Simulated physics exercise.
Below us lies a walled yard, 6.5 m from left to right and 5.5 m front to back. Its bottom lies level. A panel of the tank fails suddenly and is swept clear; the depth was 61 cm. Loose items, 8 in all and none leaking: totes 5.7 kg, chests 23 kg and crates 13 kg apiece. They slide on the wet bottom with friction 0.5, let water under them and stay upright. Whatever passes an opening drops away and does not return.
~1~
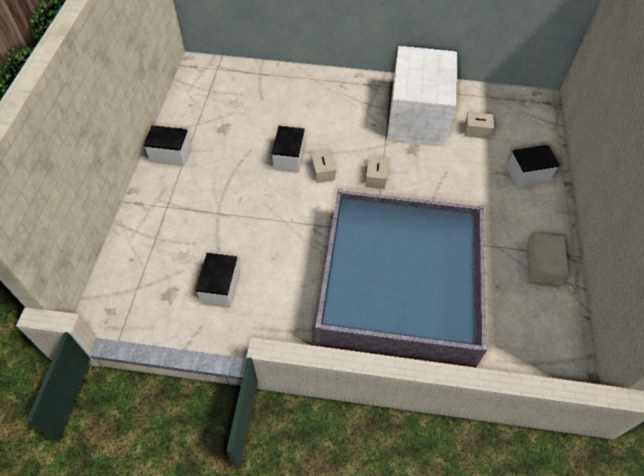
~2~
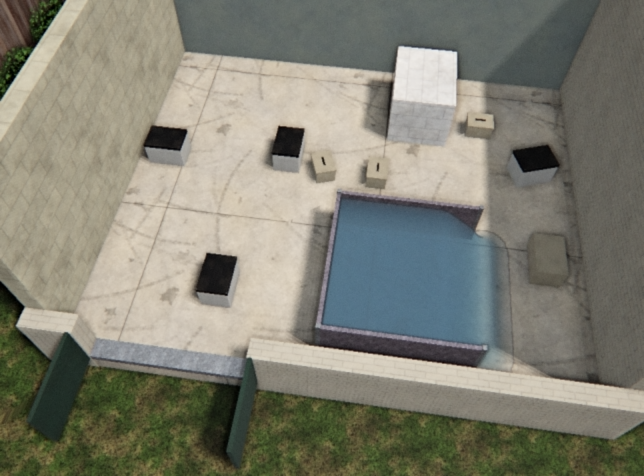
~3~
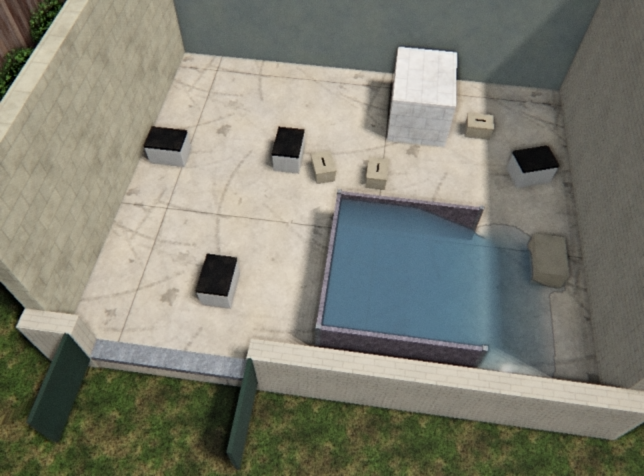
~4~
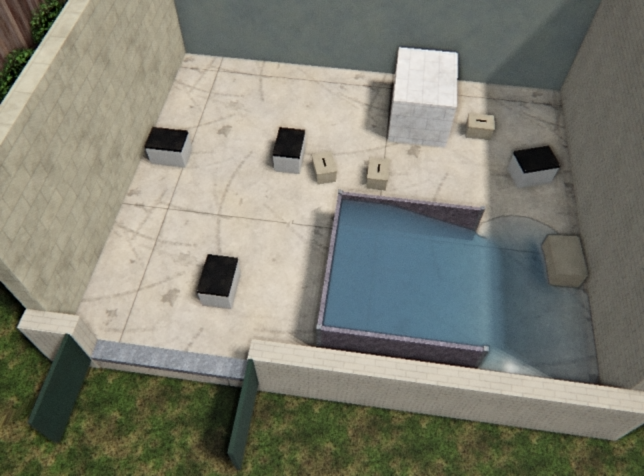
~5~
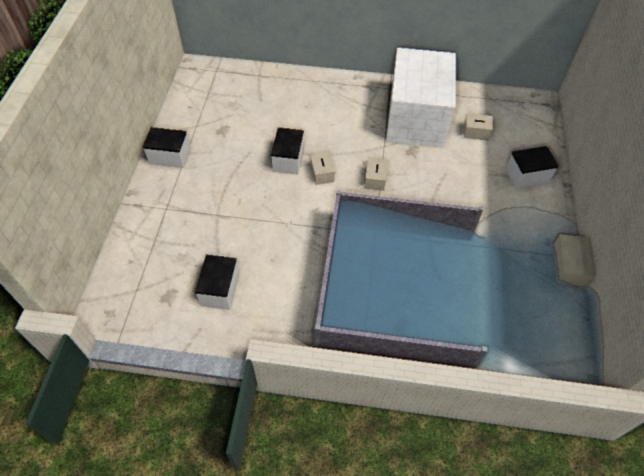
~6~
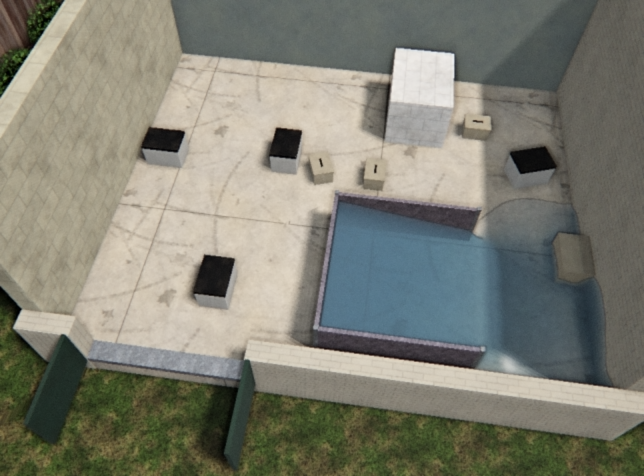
In a walled yard, water pours from a tank's open right side and shifts a crate.
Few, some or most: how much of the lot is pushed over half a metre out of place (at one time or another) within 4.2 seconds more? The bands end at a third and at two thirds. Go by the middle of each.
That comes to from one to two thirds.
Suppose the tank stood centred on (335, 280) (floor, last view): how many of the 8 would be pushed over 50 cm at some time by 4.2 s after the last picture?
Then 3.
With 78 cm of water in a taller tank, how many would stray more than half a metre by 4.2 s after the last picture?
In that case 3 of them.
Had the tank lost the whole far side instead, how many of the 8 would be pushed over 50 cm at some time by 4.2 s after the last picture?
In that case 5 of them.
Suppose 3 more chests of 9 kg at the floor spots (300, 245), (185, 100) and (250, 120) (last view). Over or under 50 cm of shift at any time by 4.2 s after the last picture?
In turn: Under, less, under.
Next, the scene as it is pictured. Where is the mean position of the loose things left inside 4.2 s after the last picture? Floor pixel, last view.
Around (353, 155).
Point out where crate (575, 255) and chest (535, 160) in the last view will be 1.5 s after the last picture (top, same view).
Near (549, 138) and (498, 129).
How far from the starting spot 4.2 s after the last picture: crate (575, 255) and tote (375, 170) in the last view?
In turn: 300 cm, 0 cm.
Then, 0.4 s after the last picture 0 of 8 are over 50 cm from their spots; 1 afloat.
Then, 1.5 s after the last picture 2 of 8 are over 50 cm from their spots; 1 afloat.
Then, 2.8 s after the last picture 3 of 8 are over 50 cm from their spots; 3 afloat.
Then, 4.2 s after the last picture 3 of 8 are over 50 cm from their spots, and 3 have been at some point; 3 afloat.
